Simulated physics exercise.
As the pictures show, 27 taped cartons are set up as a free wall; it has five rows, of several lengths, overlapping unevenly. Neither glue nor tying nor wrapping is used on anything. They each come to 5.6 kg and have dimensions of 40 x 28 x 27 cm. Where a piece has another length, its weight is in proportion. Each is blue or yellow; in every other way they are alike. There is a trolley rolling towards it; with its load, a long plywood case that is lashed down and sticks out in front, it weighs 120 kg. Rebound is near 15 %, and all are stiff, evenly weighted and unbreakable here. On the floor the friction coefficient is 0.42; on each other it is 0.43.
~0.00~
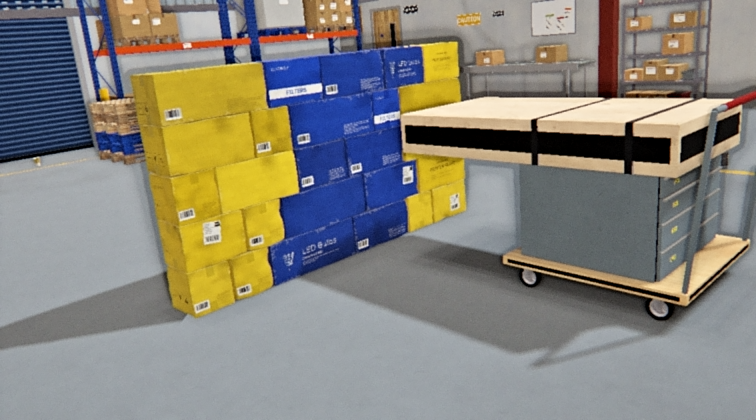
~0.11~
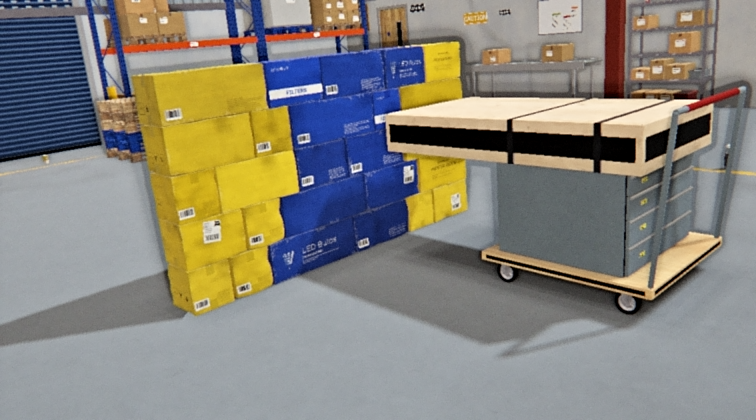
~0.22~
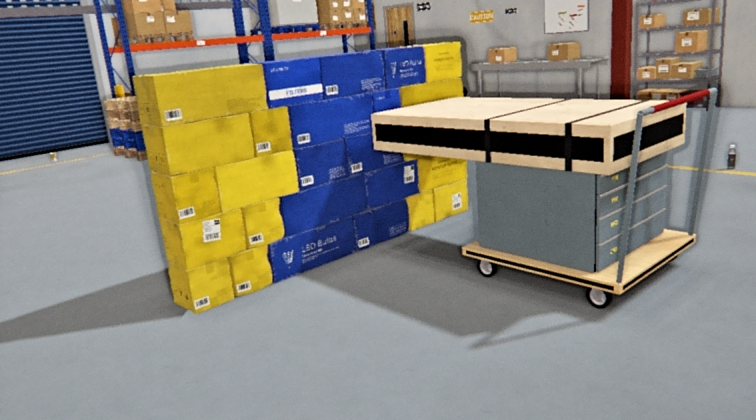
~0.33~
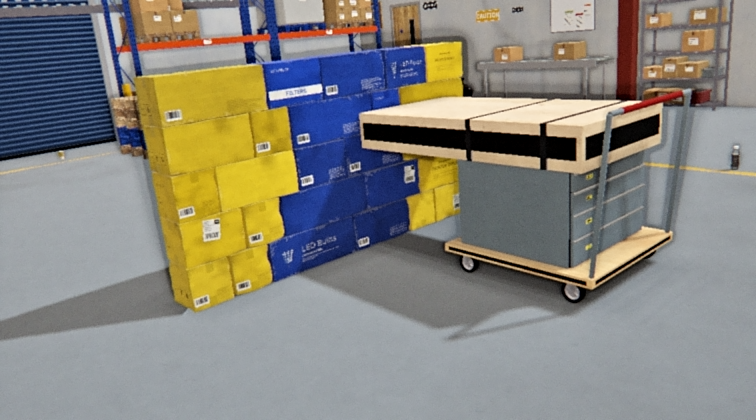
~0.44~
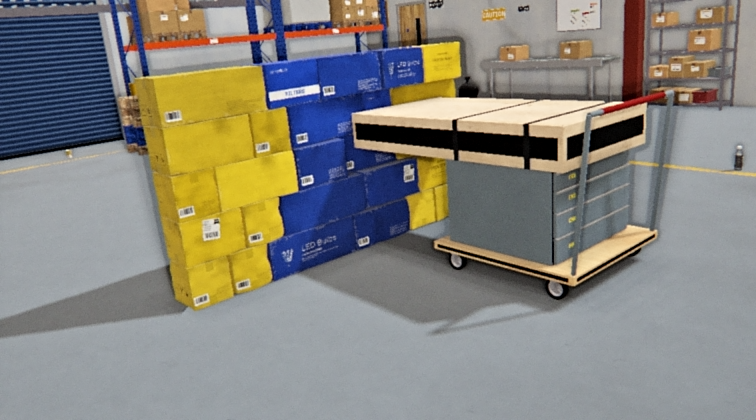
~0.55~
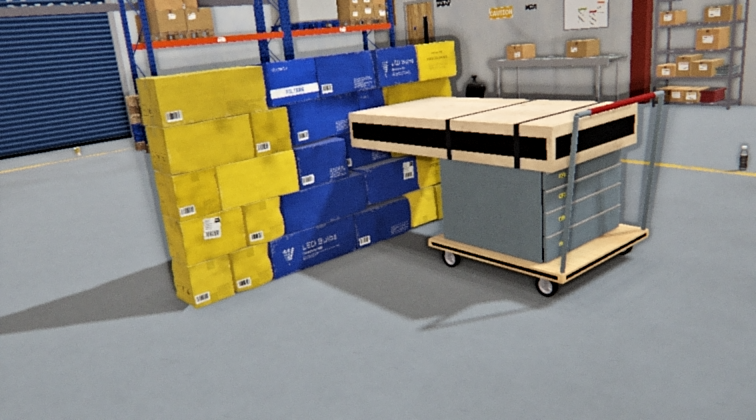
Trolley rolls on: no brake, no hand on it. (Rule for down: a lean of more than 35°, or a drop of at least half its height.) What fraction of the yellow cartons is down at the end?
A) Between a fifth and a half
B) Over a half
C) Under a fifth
Between a fifth and a half (A).
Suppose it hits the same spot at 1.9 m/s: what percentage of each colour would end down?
Then yellow 30, blue 50 per cent.
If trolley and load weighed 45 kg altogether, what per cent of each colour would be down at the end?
Result: Yellow 0, blue 0 %.
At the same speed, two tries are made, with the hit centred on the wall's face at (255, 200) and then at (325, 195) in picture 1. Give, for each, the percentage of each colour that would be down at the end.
Down by colour - yellow: 0%, then 0%; blue: 0%, then 0%.
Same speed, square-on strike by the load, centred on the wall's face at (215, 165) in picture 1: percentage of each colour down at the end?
The yellow ones would be 50 per cent down and the blue ones 10 per cent.
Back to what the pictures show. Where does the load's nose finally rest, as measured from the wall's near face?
Rest position: Approx. 45 centimetres beyond.
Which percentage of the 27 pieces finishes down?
Something close to 45 percent of them.
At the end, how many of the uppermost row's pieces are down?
4.
Around 0.84 s, load 25 cm past the wall's line, still rolling; none of the 16 yellow cartons down (0 of 27 in all colours); top yellow carton unmoved; top blue carton tipped 18°.
Around 1.18 s, load 33 cm past the wall's line, still rolling; 5 of the 16 yellow cartons down (12 of 27 in all colours); top yellow carton unmoved; top blue carton tipped 46°, 24 cm lower.
Around 1.48 s, load 39 cm past the wall's line, still rolling; 5 of the 16 yellow cartons down (12 of 27 in all colours); top yellow carton unmoved; top blue carton on its side.
Finally (2.4 s), load 46 cm past the wall's line, stopped; 5 of the 16 yellow cartons down (12 of 27 in all colours); top yellow carton unmoved; top blue carton on its side. That is 31 per cent. Seen by the last camera, middles, top yellow carton near (204, 95), top blue carton near (192, 210).
